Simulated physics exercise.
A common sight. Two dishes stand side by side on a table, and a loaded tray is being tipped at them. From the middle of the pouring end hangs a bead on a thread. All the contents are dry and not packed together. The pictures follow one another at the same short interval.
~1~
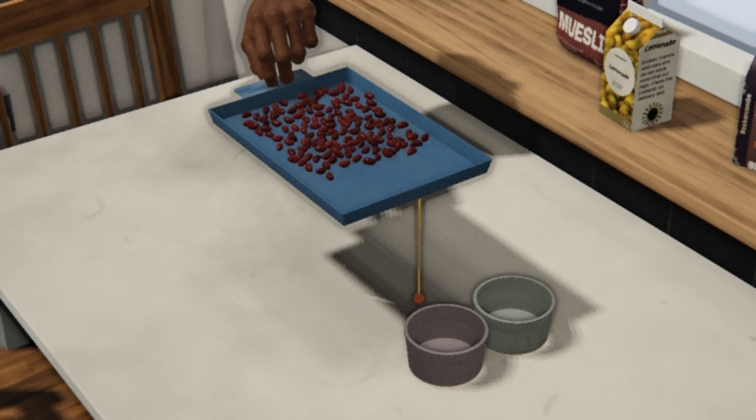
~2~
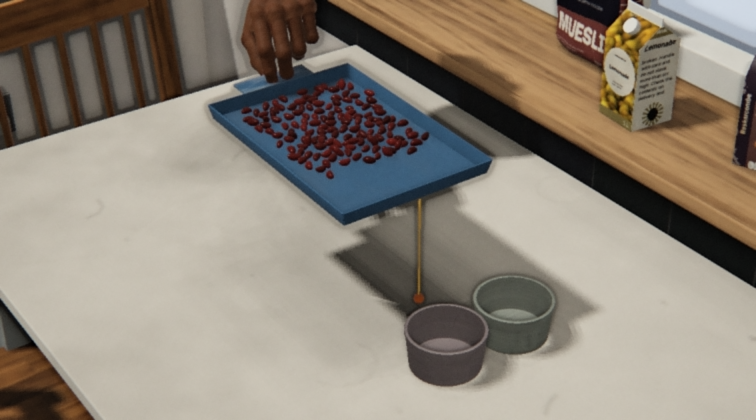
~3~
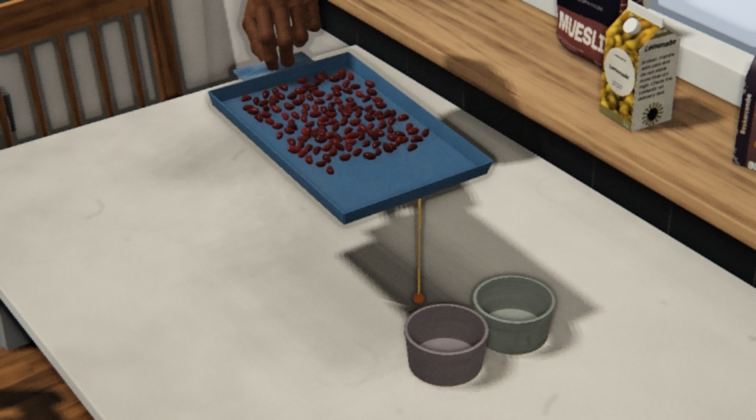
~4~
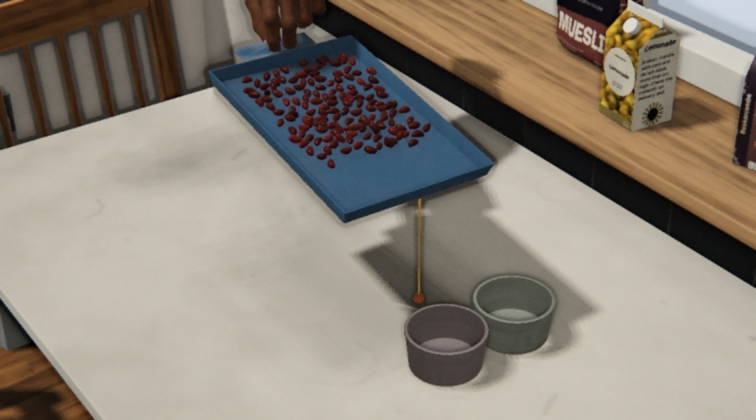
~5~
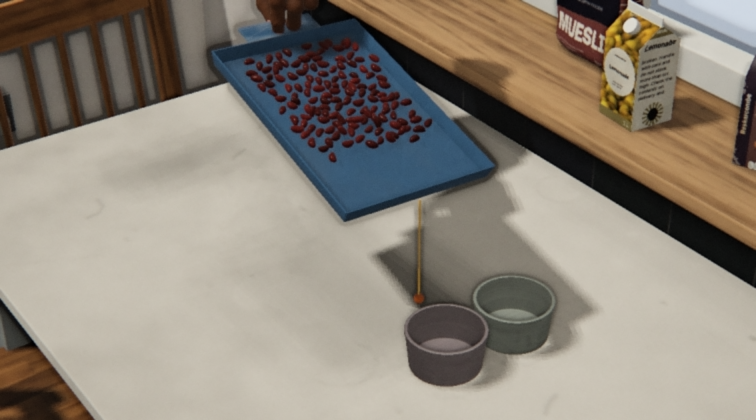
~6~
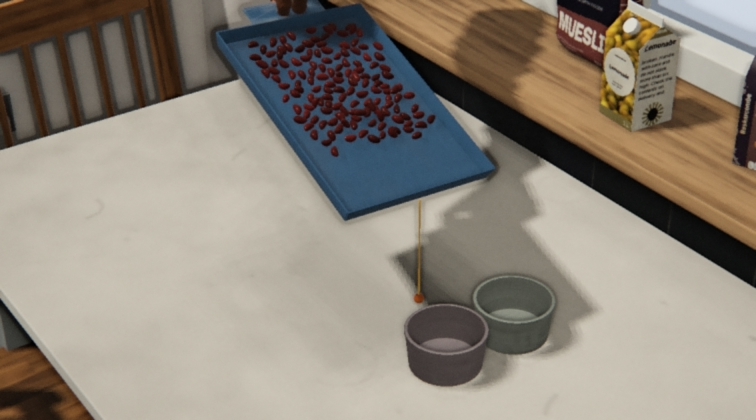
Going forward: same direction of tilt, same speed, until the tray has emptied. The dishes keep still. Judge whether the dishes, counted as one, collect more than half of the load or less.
The dishes will catch most of the load.
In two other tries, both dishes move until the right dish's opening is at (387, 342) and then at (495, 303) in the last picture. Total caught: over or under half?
At place one a lesser share; at place two the greater share.
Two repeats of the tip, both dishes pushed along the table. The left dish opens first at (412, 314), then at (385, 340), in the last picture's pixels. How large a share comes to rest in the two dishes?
The first try gives 30 per cent, the second 30 per cent.
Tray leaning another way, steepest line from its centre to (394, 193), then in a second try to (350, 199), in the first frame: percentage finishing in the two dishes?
Respectively 40 % and 0 %.
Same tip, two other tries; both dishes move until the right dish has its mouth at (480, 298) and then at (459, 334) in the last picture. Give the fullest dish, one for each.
Result, try one: The dish further right; try two: The dish further right.
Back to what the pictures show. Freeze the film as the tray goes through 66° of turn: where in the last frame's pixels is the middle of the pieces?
I'd put it at about (448, 171).
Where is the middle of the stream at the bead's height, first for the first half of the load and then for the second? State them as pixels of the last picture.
(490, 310), then (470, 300).
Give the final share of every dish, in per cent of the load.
Roughly: Left 30 %, right 40 %.
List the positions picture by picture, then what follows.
The first picture shows corners of the pouring end at (344, 211) and (487, 158), level; middle of the load at (333, 132), kidney beans; left dish at (471, 363); right dish at (539, 332); bead on its thread at (419, 298).
The second picture shows corners of the pouring end at (344, 211) and (487, 159), level; middle of the load at (333, 129).
The third picture shows corners of the pouring end at (345, 210) and (488, 160), tipped barely, lowest at the right corner; middle of the load at (333, 122).
The fourth picture shows corners of the pouring end at (346, 210) and (489, 162), tipped a little, lowest at the right corner; middle of the load at (334, 111).
The fifth picture shows corners of the pouring end at (348, 209) and (490, 164), tipped clearly, lowest at the right corner; middle of the load at (336, 100).
The sixth picture shows corners of the pouring end at (349, 209) and (490, 166), tipped clearly, lowest at the right corner; middle of the load at (339, 89); left dish at (471, 363); right dish at (539, 332).
Soon, tray tipped steeply; most on the tray; a small part in the air.
A while on, tray tipped past a quarter turn; about half on the tray; a small part in the left dish; about a quarter in the right dish; about a quarter outside both; a small part in the air.
Towards the end, tray tipped past a quarter turn; about a third in the left dish; about a third in the right dish; about a quarter outside both.
Finally, tray tipped past a quarter turn; about a third in the left dish; about a third in the right dish; about a quarter outside both.
